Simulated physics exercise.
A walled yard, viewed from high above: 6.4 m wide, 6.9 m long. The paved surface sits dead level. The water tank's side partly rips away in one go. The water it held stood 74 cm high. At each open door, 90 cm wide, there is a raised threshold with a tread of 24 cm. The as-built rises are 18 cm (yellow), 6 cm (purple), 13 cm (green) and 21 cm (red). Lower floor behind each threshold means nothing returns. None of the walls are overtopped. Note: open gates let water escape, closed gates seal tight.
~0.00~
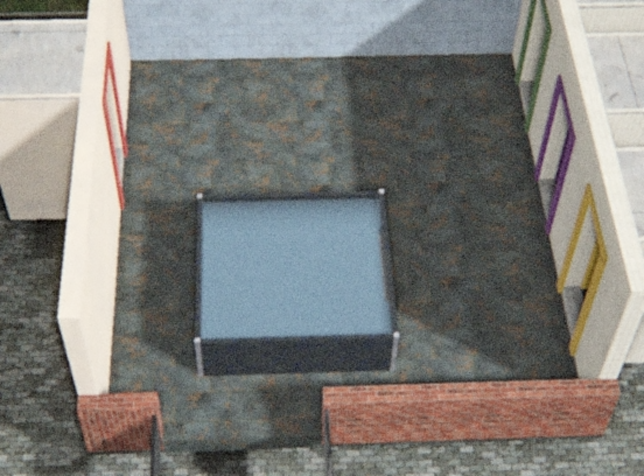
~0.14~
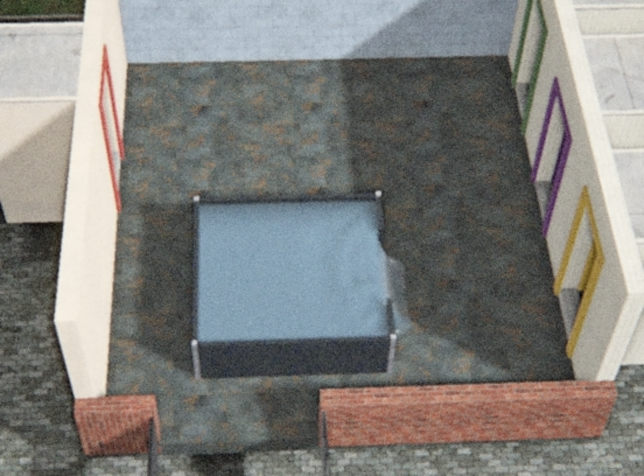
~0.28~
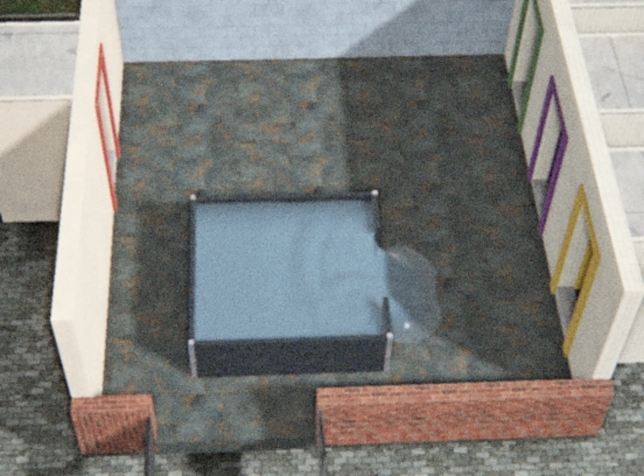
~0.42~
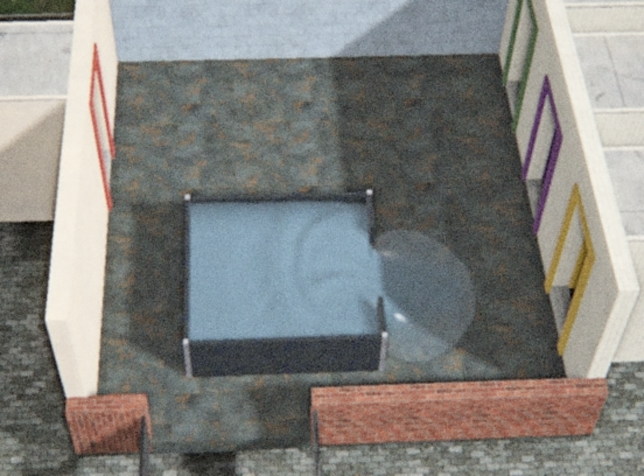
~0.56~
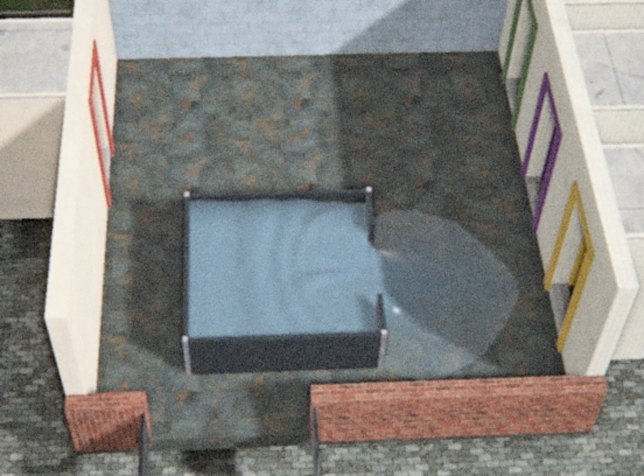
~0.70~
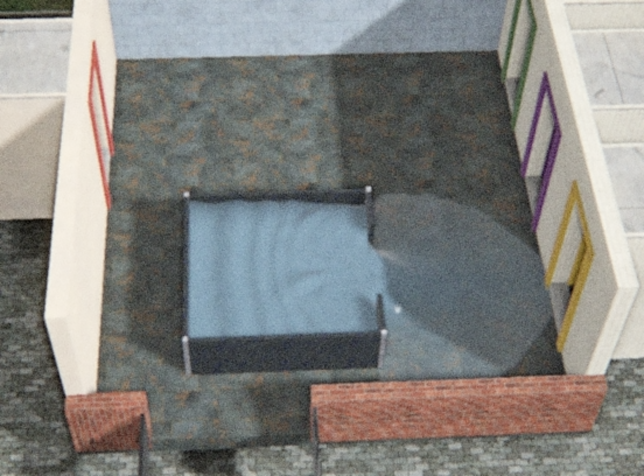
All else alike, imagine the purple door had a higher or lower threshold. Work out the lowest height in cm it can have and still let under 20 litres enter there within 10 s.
The lowest such height is roughly 21 cm.
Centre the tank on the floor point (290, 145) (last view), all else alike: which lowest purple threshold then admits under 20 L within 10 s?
Then about 26 centimetres at the least.
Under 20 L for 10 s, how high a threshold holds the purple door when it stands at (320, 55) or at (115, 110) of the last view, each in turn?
You'd want about 6.5 cm there first, then about 10.0 cm.
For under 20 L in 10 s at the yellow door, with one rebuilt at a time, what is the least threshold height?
Door yellow, min height approx. 35 cm.
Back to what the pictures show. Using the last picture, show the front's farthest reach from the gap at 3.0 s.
The farthest wet point sits near (493, 52) in the last view.
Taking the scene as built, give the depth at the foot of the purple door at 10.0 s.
Lab note: Depth approx. 9.5 cm.
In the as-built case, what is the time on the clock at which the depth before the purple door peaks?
Peak: Close to 1.6 s.
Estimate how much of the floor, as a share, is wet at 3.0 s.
Some 35 per cent is wet.
After 1.4 s water covers 25 % of the floor, deepest (45 cm) near (381, 293); 20 cm at the purple door, 8 litres in over its 6 cm threshold.
After 3.0 s water covers 35 % of the floor, deepest (36 cm) near (567, 407); 18 cm at the purple door, 130 litres in over its 6 cm threshold.
After 10.0 s water covers 95 % of the floor, deepest (15 cm) near (463, 60); 10 cm at the purple door, 289 litres in over its 6 cm threshold.
At the purple door as built, the water arrived by 1.0 s and peaked near 21 cm at 1.6 s.
With a threshold of 19 cm, 36 litres would have come in within the 10 s; with 25.5 cm, 5 litres. So under 20 litres takes about 21 cm.
